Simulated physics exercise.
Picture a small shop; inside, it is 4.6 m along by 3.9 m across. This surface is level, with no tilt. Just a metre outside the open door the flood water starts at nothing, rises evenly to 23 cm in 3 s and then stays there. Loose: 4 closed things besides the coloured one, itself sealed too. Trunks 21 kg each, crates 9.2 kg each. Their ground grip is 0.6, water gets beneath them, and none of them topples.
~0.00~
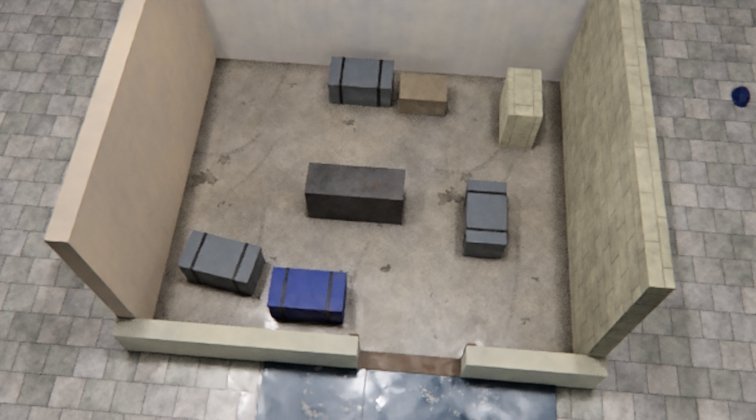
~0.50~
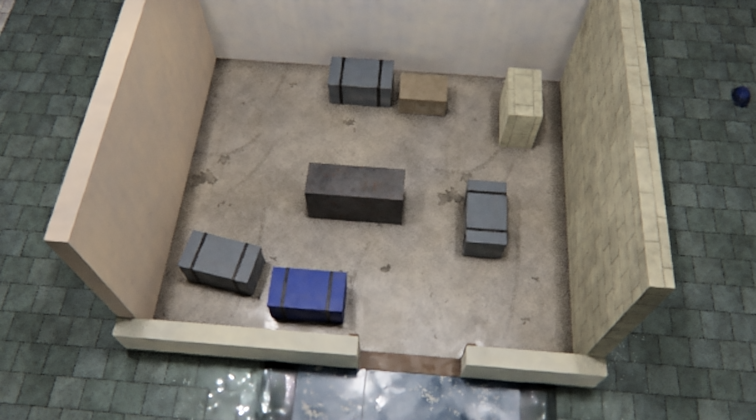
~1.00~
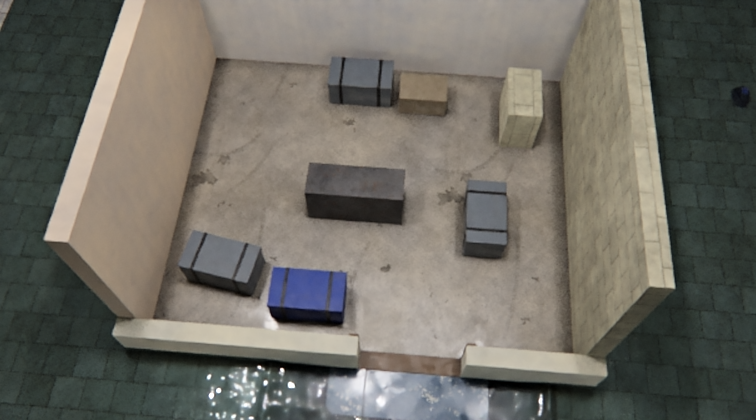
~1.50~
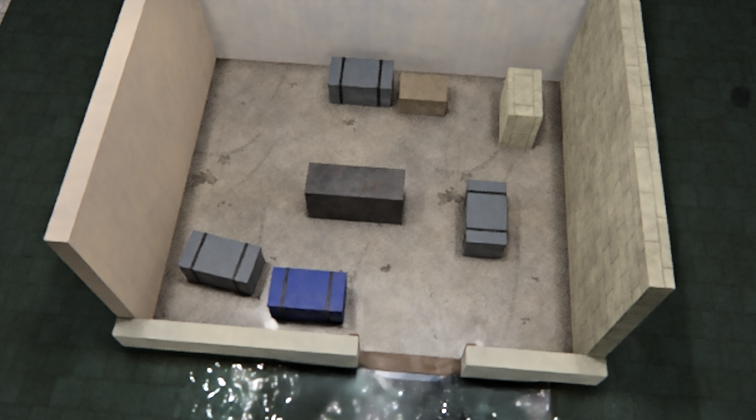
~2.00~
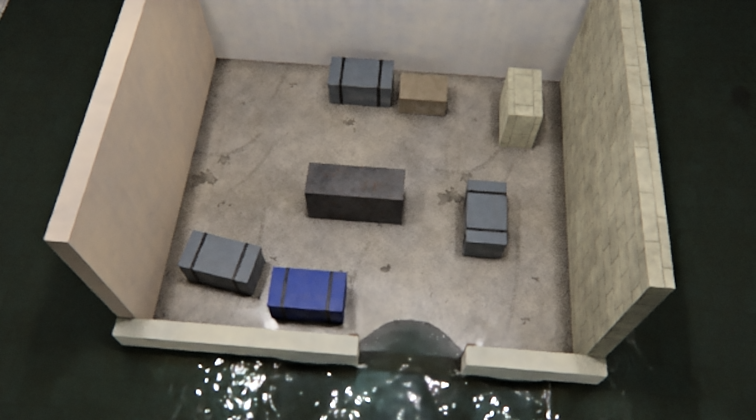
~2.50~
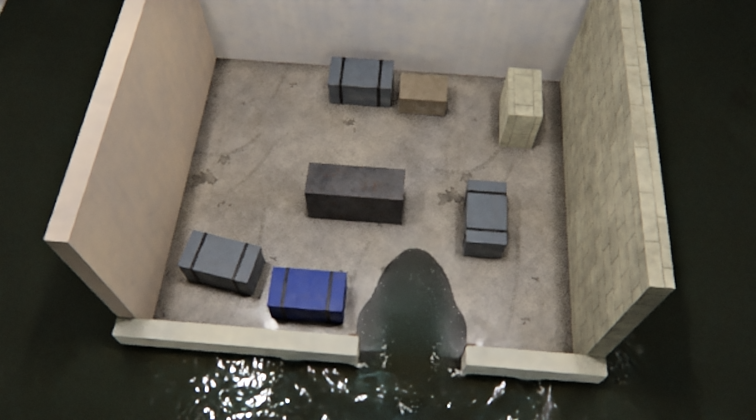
Dark water rose over the gray paving around a small roofless room, then slipped through the gap in the front wall and spread a rounded tongue across the floor, while the blue trunk stayed still.
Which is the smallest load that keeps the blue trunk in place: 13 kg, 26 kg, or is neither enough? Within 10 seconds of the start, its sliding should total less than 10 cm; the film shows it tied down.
Only 26 kg works.
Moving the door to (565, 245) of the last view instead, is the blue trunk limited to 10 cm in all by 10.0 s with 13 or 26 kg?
Then no mass works.
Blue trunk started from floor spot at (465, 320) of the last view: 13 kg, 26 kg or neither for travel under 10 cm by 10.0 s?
Outcome - failure with both.
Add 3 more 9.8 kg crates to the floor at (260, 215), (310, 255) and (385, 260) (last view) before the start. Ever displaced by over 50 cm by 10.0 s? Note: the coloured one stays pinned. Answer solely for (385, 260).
Well, that one comes out beyond the limit.
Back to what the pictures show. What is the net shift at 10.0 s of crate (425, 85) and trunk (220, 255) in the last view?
Net displacement, in order: 150 cm; 30 cm.
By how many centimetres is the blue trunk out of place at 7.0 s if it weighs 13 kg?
I'd put it at about 30 cm.
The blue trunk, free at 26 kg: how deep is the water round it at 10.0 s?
Depth: Approx. 7 cm.
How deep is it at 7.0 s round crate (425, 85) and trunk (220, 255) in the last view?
First roughly 8 cm, second roughly 4 cm.
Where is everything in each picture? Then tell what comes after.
The first frame shows the blue trunk at (307, 289) rests on the ground; 0.0 m2 under water; 0 of 5 have shifted.
The second frame shows the blue trunk at (307, 289), on the bottom; 0.0 m2 under water; 0 of 5 have shifted.
The third frame shows the blue trunk at (307, 289), on the bottom; water covers 0.0 m2; 0 of 5 have shifted.
The fourth frame shows the blue trunk at (307, 289), on the bottom; water covers 0.0 m2; 0 of 5 have shifted.
The fifth frame shows the blue trunk at (307, 289) rests on the ground; water covers 0.3 m2; 0 of 5 have shifted.
The sixth frame shows the blue trunk at (307, 289) rests on the ground; 1.0 m2 under water; 0 of 5 have shifted.
After 3.5 s the blue trunk would be 0 cm from its start with 13 kg and 0 cm from its start with 26 kg; 1 cm of water round it then.
After 4.5 s the blue trunk would be 0 cm from its start with 13 kg and 0 cm from its start with 26 kg; 2 cm of water round it then.
After 7.0 s the blue trunk would be 26 cm from its start with 13 kg and 0 cm from its start with 26 kg; 4 cm of water round it then.
After 10.0 s the blue trunk would be 23 cm from its start with 13 kg and 0 cm from its start with 26 kg; 7 cm of water round it then.
